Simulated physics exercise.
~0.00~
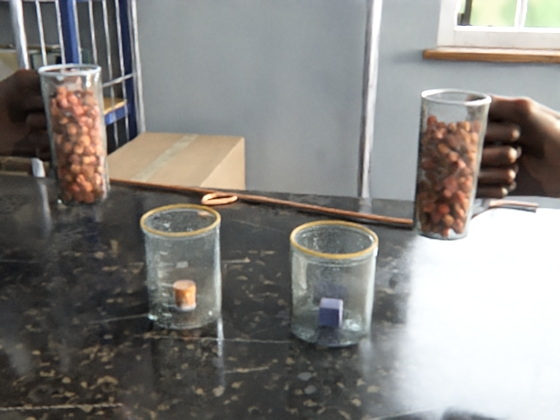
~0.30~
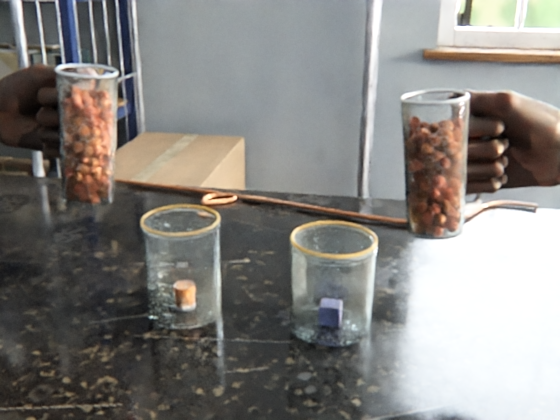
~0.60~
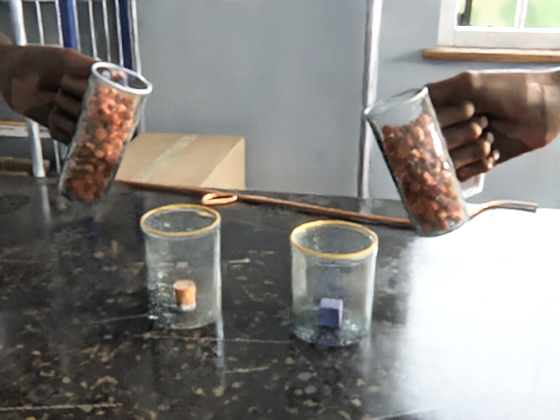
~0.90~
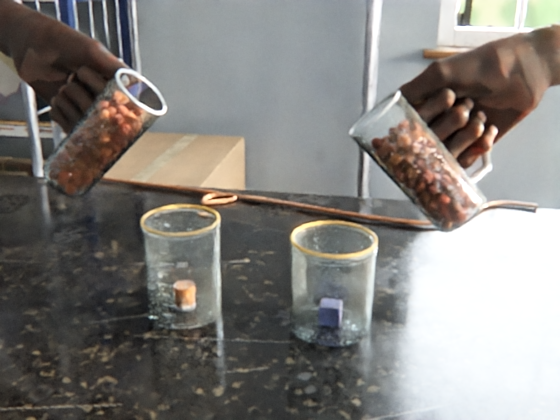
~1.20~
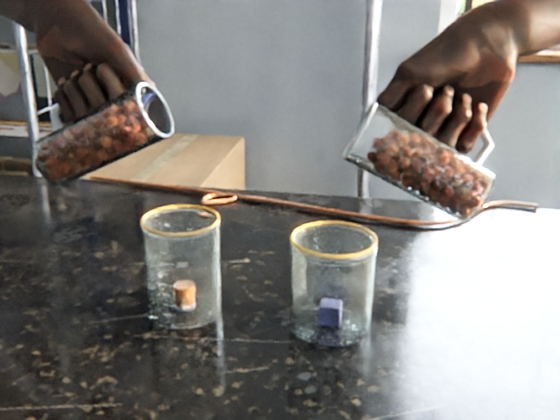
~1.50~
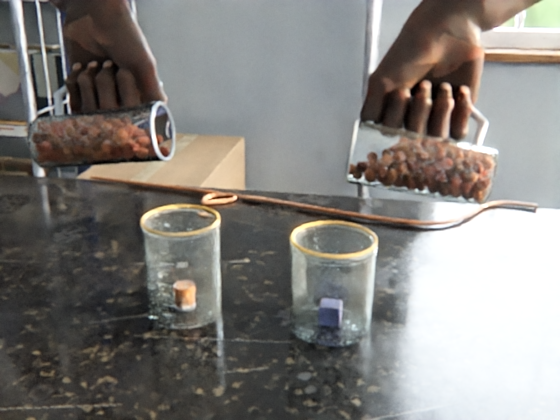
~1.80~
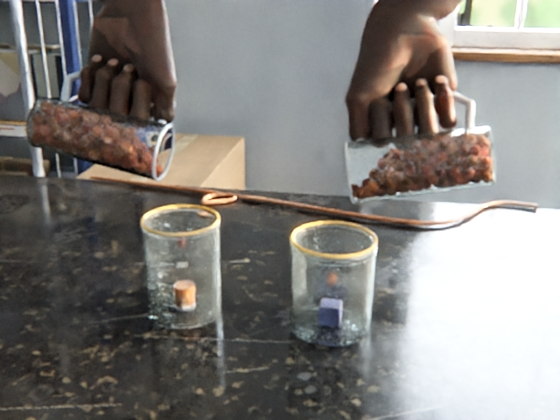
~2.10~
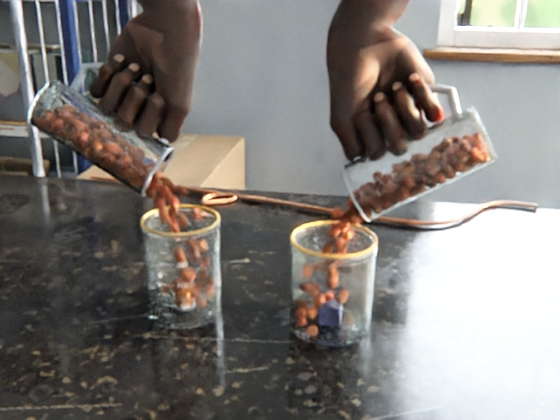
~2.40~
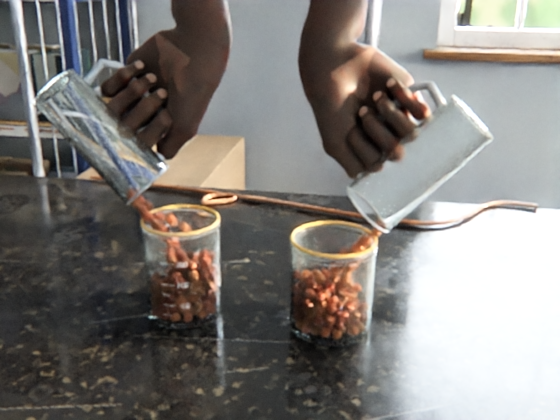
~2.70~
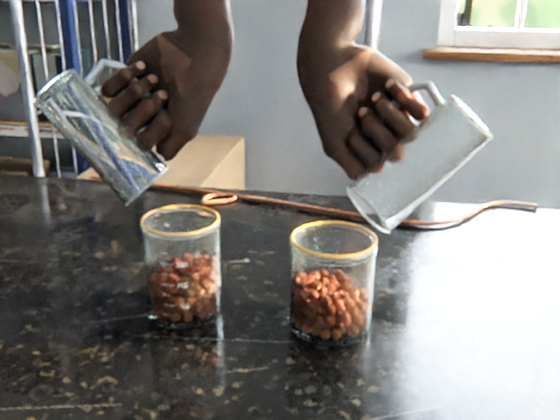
Two hands bring clear cups full of reddish-brown pieces inward above a dark, glossy tabletop, seen from the front and slightly above. Below them stand two gold-rimmed glass containers, the left holding a small cork-coloured object and the right a small blue-purple cube, with a copper-coloured rod, a cardboard box and a grey wall behind. The hands tilt the cups onto their sides, then tip them further, and the pieces tumble into both glasses. They pile up around the objects until both are hidden. The cups end empty and upturned, with each glass about half full and nothing spilled.
